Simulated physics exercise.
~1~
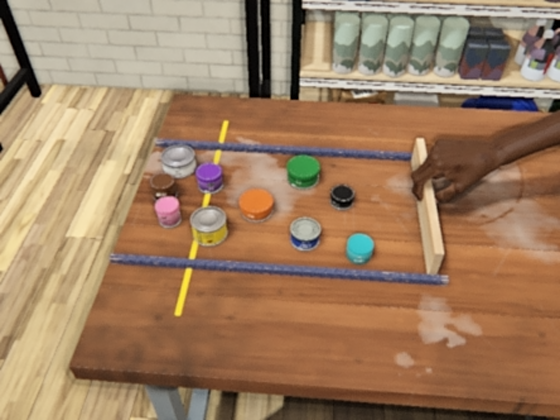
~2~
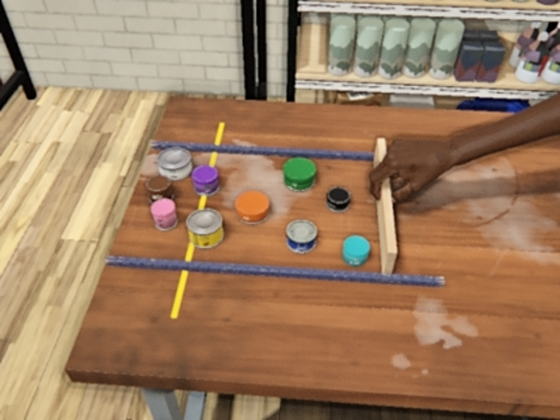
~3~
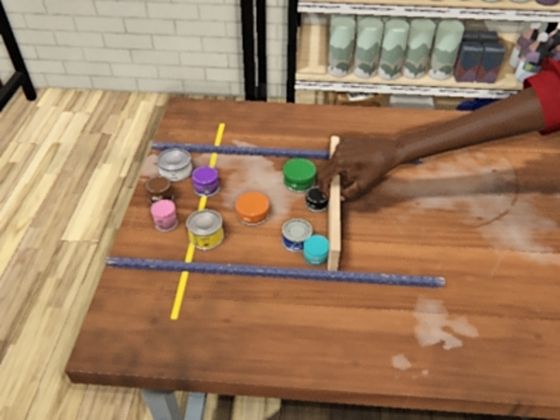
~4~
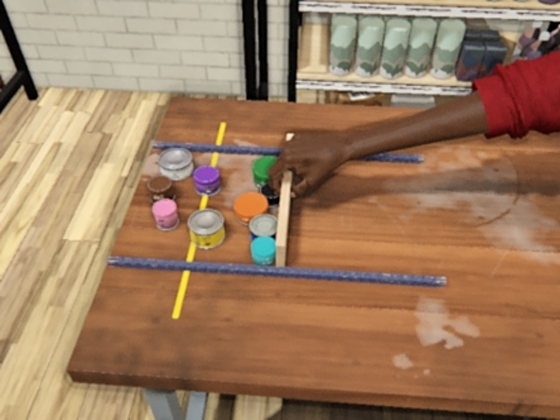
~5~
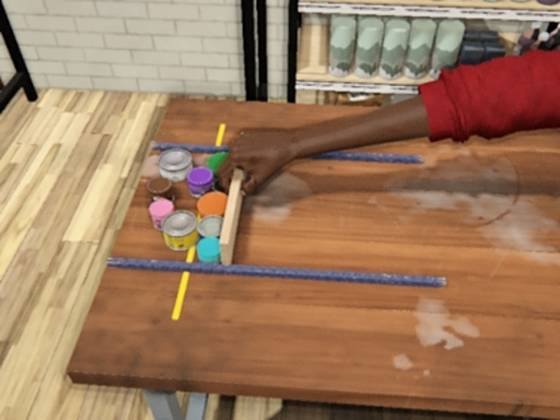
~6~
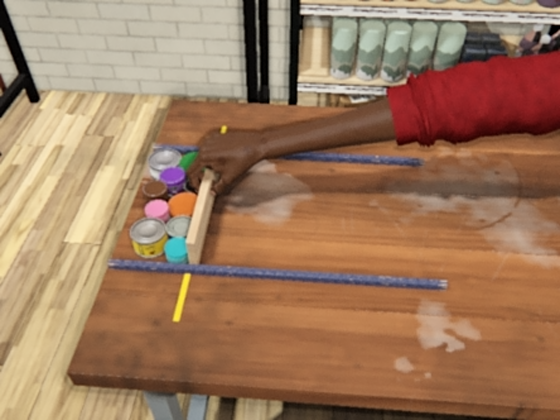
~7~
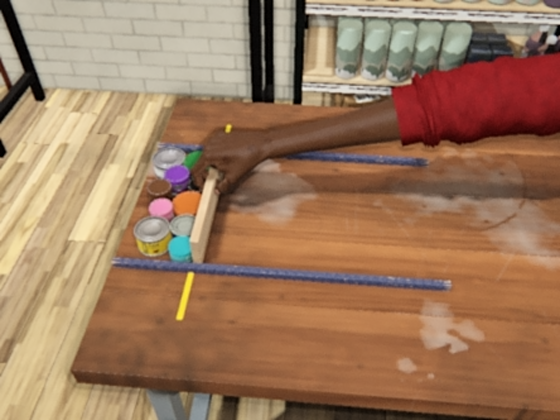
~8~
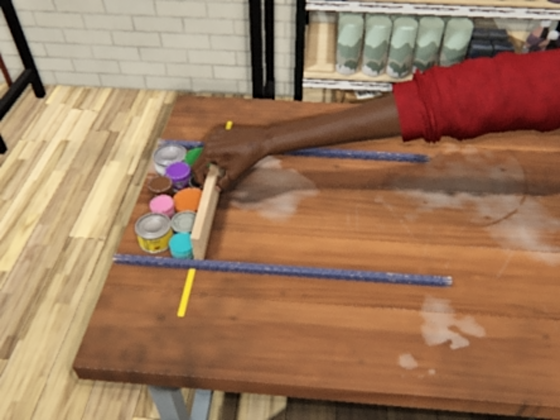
On a wooden table between two blue strips, a hand slides an upright board leftward, gathering scattered colourful pots and pushing them past a yellow tape line toward the table's edge. The board stops near the tape, with the pots packed together and all still on the table.
